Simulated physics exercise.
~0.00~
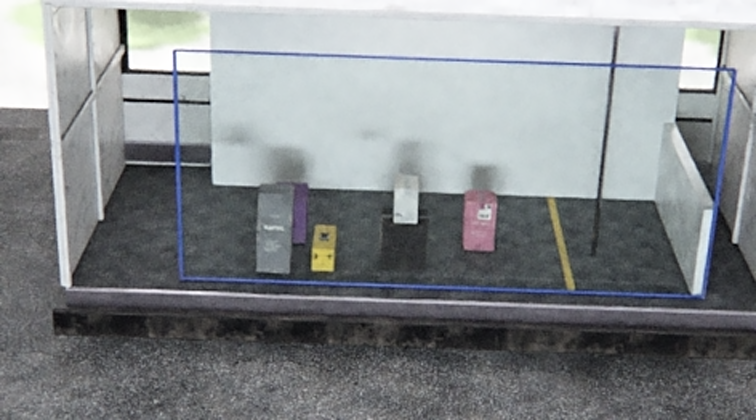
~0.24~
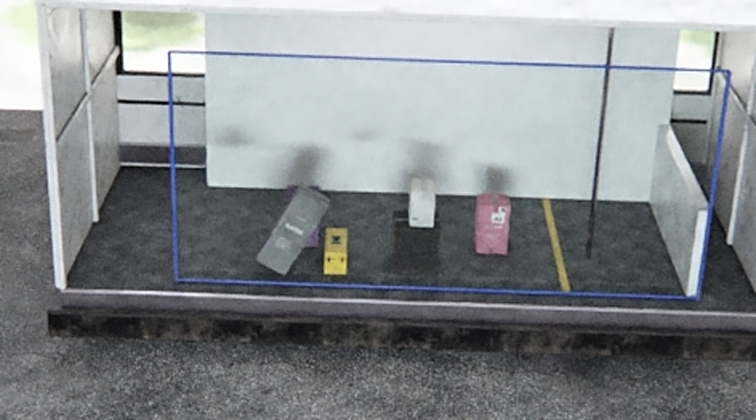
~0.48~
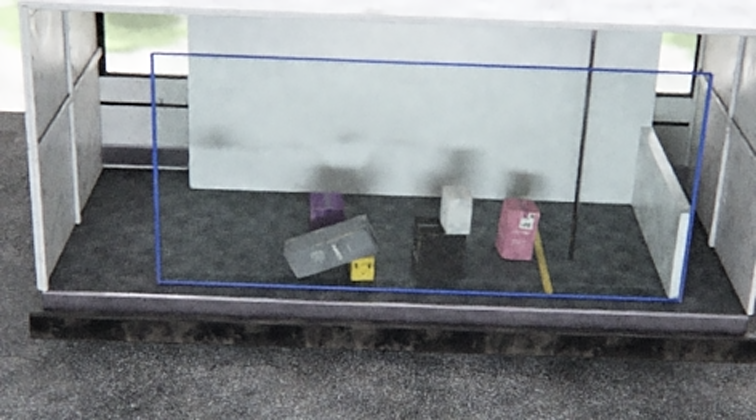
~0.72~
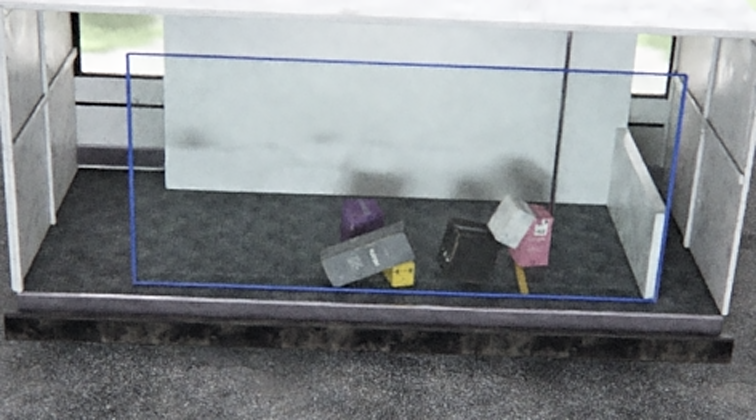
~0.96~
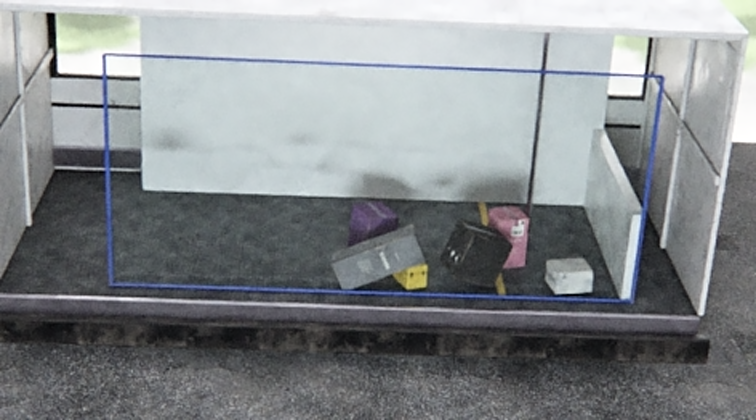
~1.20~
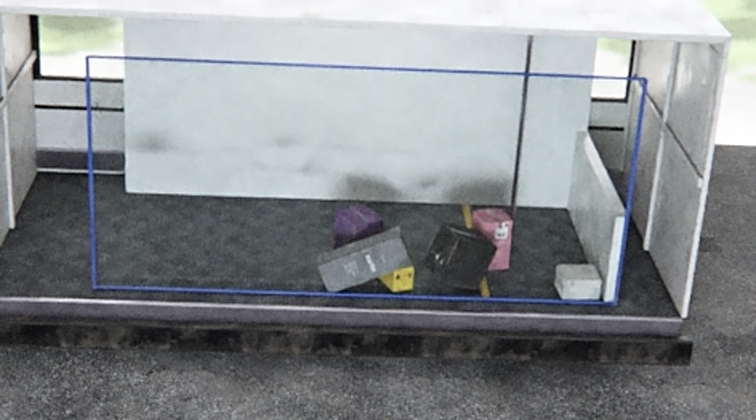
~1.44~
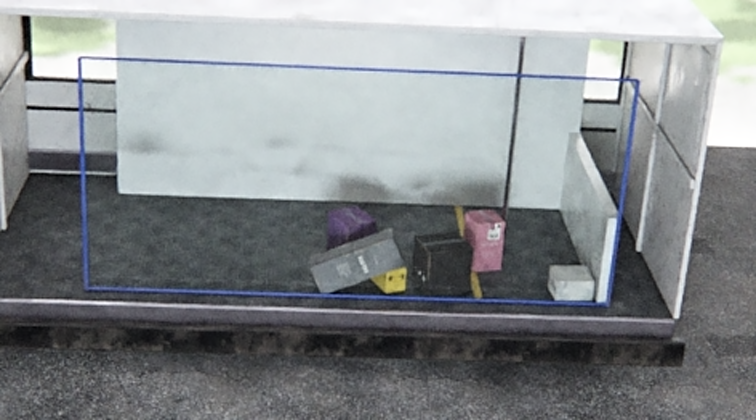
The grey box topples, the white carton tumbles right, and the pink pack crosses the yellow line.
